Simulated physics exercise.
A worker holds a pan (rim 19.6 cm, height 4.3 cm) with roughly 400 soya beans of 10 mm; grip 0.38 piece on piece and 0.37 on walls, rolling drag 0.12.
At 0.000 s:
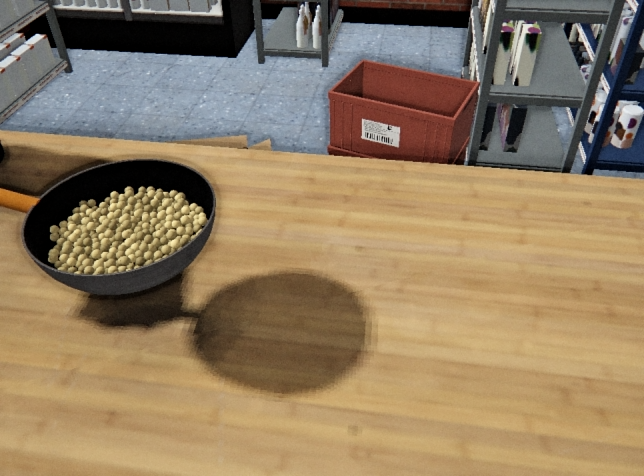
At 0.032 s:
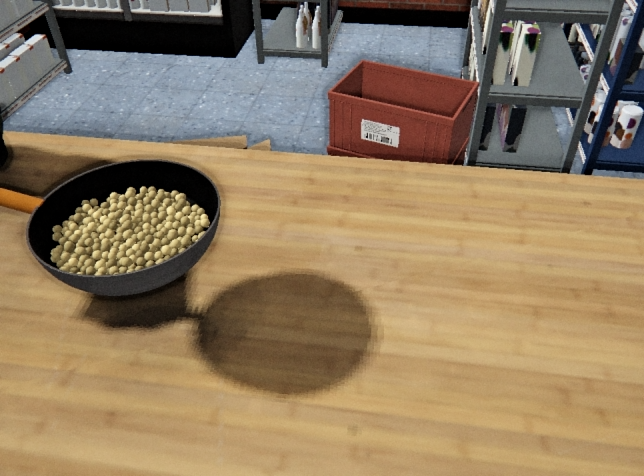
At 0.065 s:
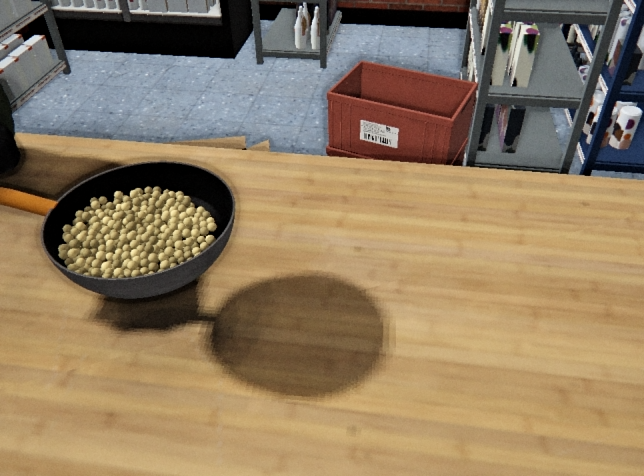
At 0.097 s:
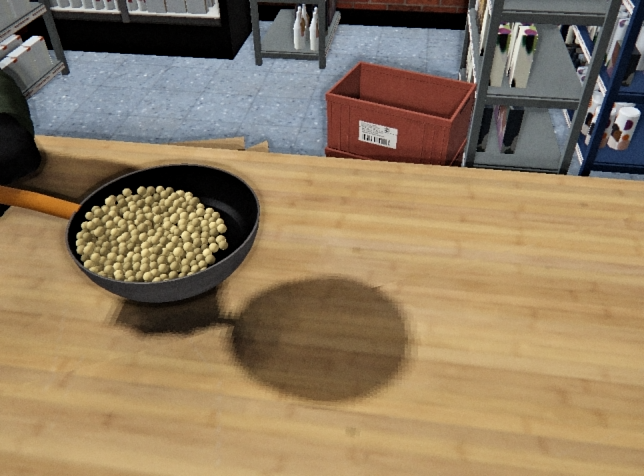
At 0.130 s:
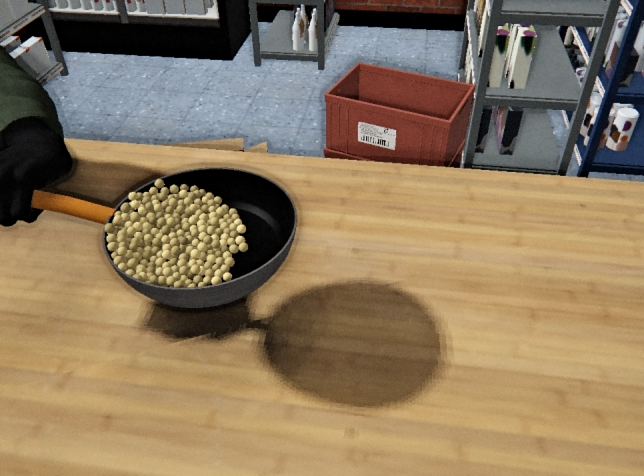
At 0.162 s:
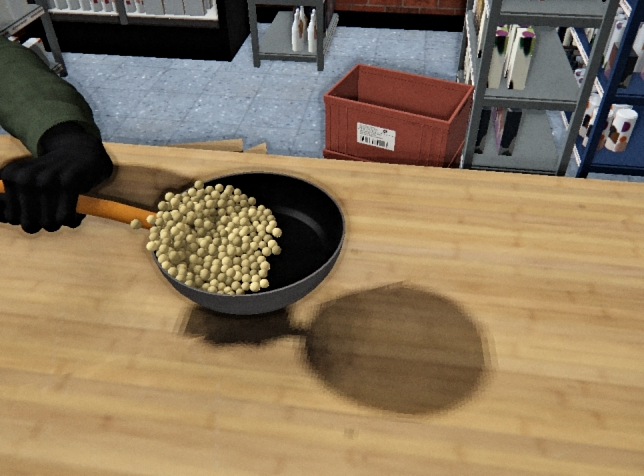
In a storeroom, a black-gloved hand sliding a pan of soya beans rightward above a wooden worktop, the beans bunching leftward.
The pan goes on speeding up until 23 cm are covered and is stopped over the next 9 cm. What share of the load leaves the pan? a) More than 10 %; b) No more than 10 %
Answer: A.
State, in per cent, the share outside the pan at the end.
30 per cent or so.
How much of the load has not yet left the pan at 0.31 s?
I'd estimate close to 95 per cent still there.
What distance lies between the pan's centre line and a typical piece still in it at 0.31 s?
About 7.0 cm.
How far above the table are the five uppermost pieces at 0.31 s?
They are about 18 cm above the table.
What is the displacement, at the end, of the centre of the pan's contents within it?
Roughly 4.5 centimetres.
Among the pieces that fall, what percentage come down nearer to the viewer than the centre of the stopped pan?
About 40 percent.
Then, at 0.24 s, tilt 0 degrees; pan 95 %, in the air 5 %; middle of all pieces near (353, 253).
Then, at 0.31 s, tilt 0 degrees; pan 95 %, in the air 5 %; middle of all pieces near (471, 262).
After 0.38 s, tilt 0 degrees; pan 80 %, in the air 20 %; middle of all pieces near (498, 248).
After 0.44 s, tilt 0 degrees; pan 70 %, in the air 25 %; middle of all pieces near (505, 247).
At rest (1.1 s), pan 70 %, fallen right of where it stops 25 %.
